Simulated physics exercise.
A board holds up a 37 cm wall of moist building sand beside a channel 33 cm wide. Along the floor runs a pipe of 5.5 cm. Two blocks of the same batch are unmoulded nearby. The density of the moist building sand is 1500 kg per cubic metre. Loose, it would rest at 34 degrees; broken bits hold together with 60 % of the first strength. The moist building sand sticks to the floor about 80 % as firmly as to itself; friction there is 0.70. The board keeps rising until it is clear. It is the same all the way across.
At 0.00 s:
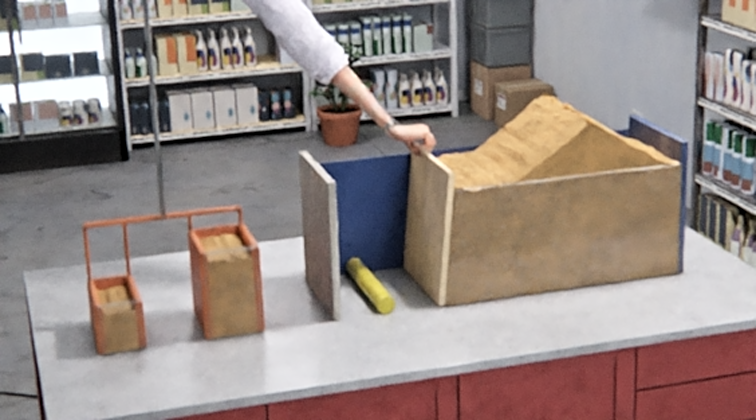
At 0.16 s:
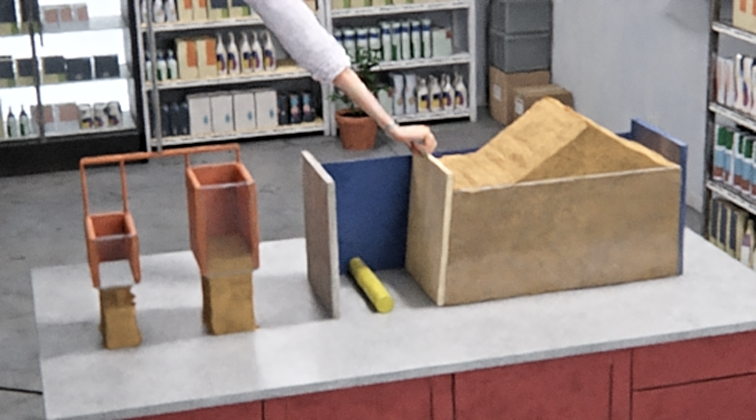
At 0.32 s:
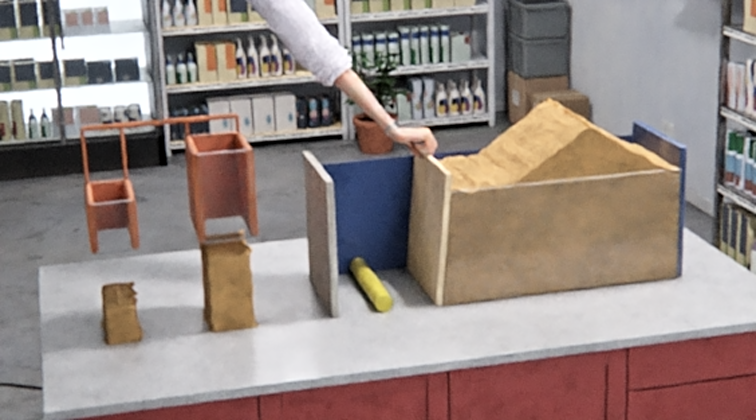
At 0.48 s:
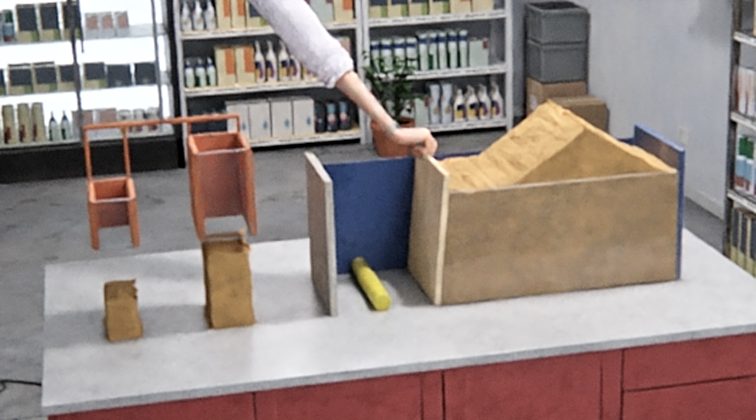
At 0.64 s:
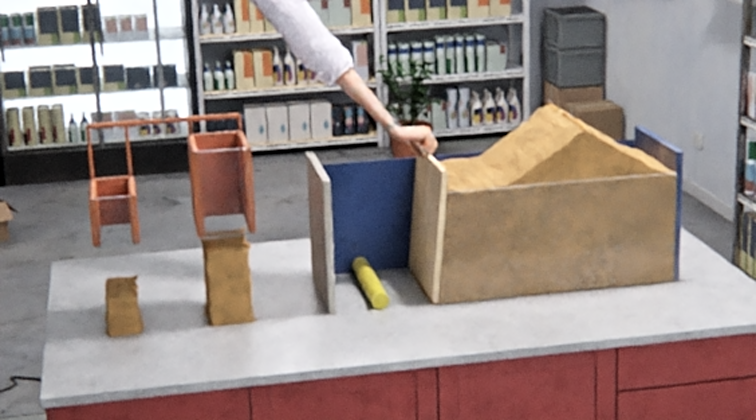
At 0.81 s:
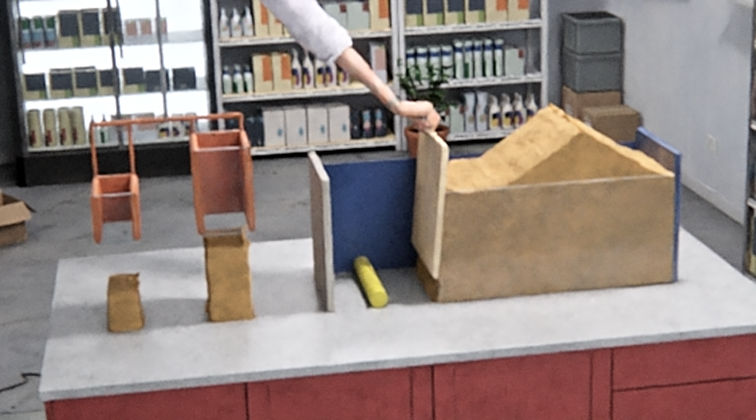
A hand in a white sleeve grips the top of a pale board on a grey counter with red drawers, seen from slightly above in a room of stocked shelves. The board fronts a tan box of heaped sand, beside a blue panel and yellow pipe. Two orange moulds rise off sand blocks at left, the camera drifts sideways, and the hand then lifts the board slightly.
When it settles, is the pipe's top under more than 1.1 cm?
It is left visible.
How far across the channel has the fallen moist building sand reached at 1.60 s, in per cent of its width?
About 0 %.
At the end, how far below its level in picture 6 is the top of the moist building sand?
About 0.0 cm.
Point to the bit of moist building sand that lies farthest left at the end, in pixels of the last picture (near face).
Near (389, 259).
After 1.04 s, the face still stands and nothing lies on the pipe.
After 1.32 s, the face still stands and nothing lies on the pipe.
After 1.60 s, the face still stands and nothing lies on the pipe.
After 1.87 s, the face still stands and nothing lies on the pipe.
After 2.86 s, at the end, the fallen stuff reaches 46 % of the way across and nothing lies on the pipe.
